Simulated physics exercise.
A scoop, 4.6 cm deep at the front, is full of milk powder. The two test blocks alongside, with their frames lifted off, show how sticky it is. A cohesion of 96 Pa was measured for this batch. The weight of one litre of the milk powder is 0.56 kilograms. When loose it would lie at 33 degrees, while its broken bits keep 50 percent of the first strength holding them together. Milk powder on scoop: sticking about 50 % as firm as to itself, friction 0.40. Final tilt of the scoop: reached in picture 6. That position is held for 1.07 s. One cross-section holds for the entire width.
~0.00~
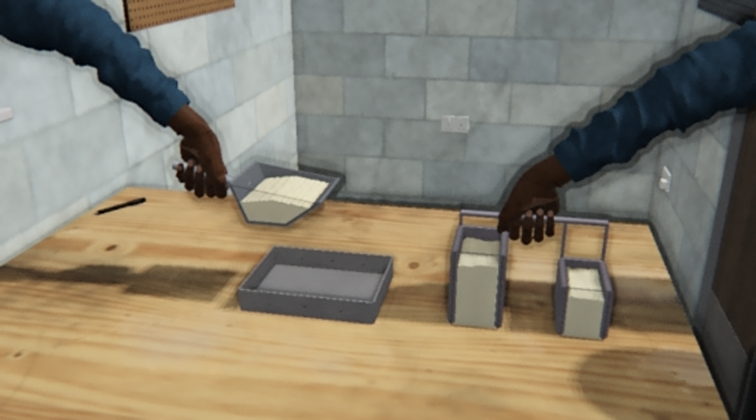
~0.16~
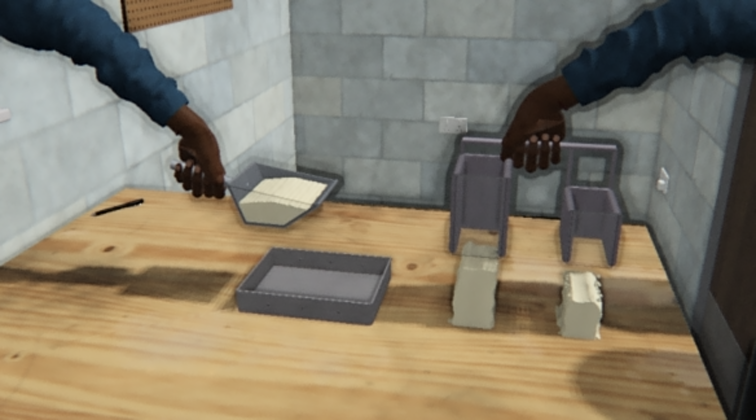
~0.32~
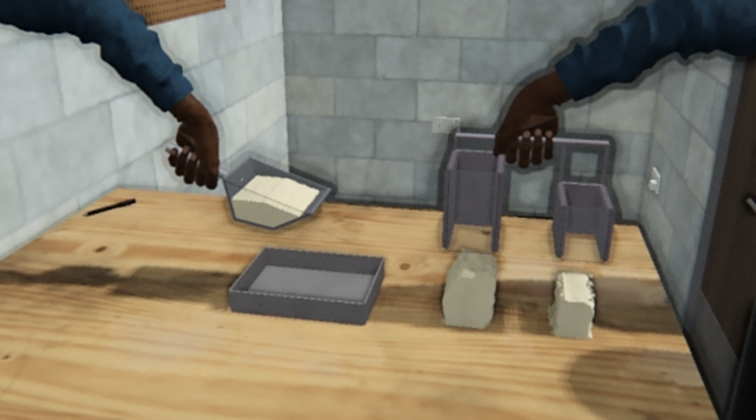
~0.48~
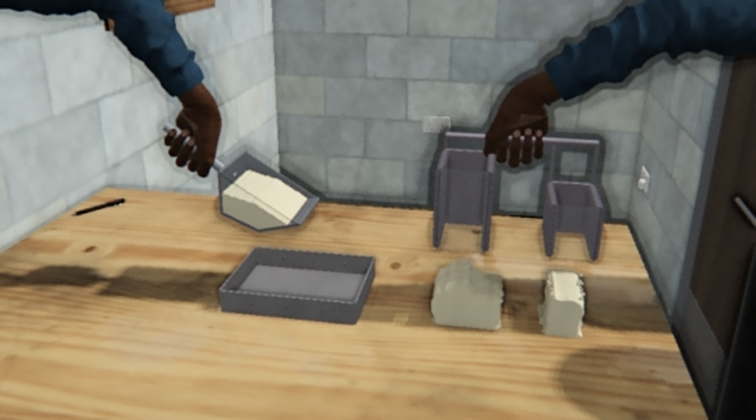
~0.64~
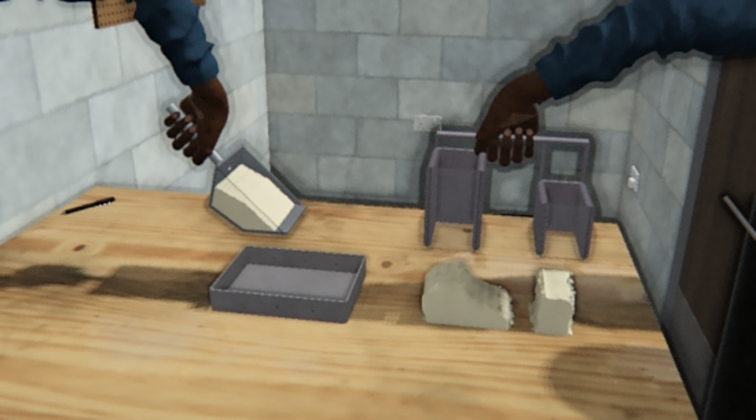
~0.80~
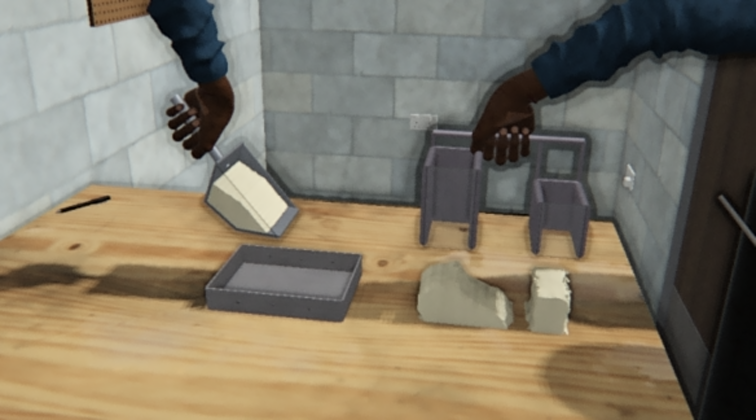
A hand on the right lifted two joined grey moulds off blocks of milk powder, and the taller block slumped sideways while the other hand gradually tilted a filled scoop down toward the right.
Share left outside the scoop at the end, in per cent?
0 %.
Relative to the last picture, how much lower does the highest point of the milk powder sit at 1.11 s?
Around 0.0 cm.
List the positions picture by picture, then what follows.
In the first frame, lip at (318, 202), tilt 0 degrees; top of the milk powder at (276, 200); blocks stand 12 cm, 7.7 cm (left to right).
In the second frame, lip at (317, 204), tilt 1 degrees; top of the milk powder at (273, 201); blocks stand 12 cm, 7.7 cm (left to right).
In the third frame, lip at (310, 213), tilt 11 degrees; top of the milk powder at (237, 199); blocks stand 10 cm, 7.6 cm (left to right).
In the fourth frame, lip at (299, 223), tilt 23 degrees; top of the milk powder at (225, 194); blocks stand 8.2 cm, 7.6 cm (left to right).
In the fifth frame, lip at (286, 232), tilt 36 degrees; top of the milk powder at (216, 188); blocks stand 7.6 cm, 7.6 cm (left to right).
In the sixth frame, lip at (279, 235), tilt 42 degrees; top of the milk powder at (214, 185); blocks stand 7.5 cm, 7.6 cm (left to right).
After 0.94 s, the scoop is at 42 degrees and 0 % has left it.
After 1.11 s, the scoop is at 42 degrees and 0 % has left it.
After 1.27 s, the scoop is at 42 degrees and 0 % has left it.
After 1.44 s, the scoop is at 42 degrees and 0 % has left it.
After 1.55 s, at the end, the scoop is at 42 degrees and 0 % has left it.
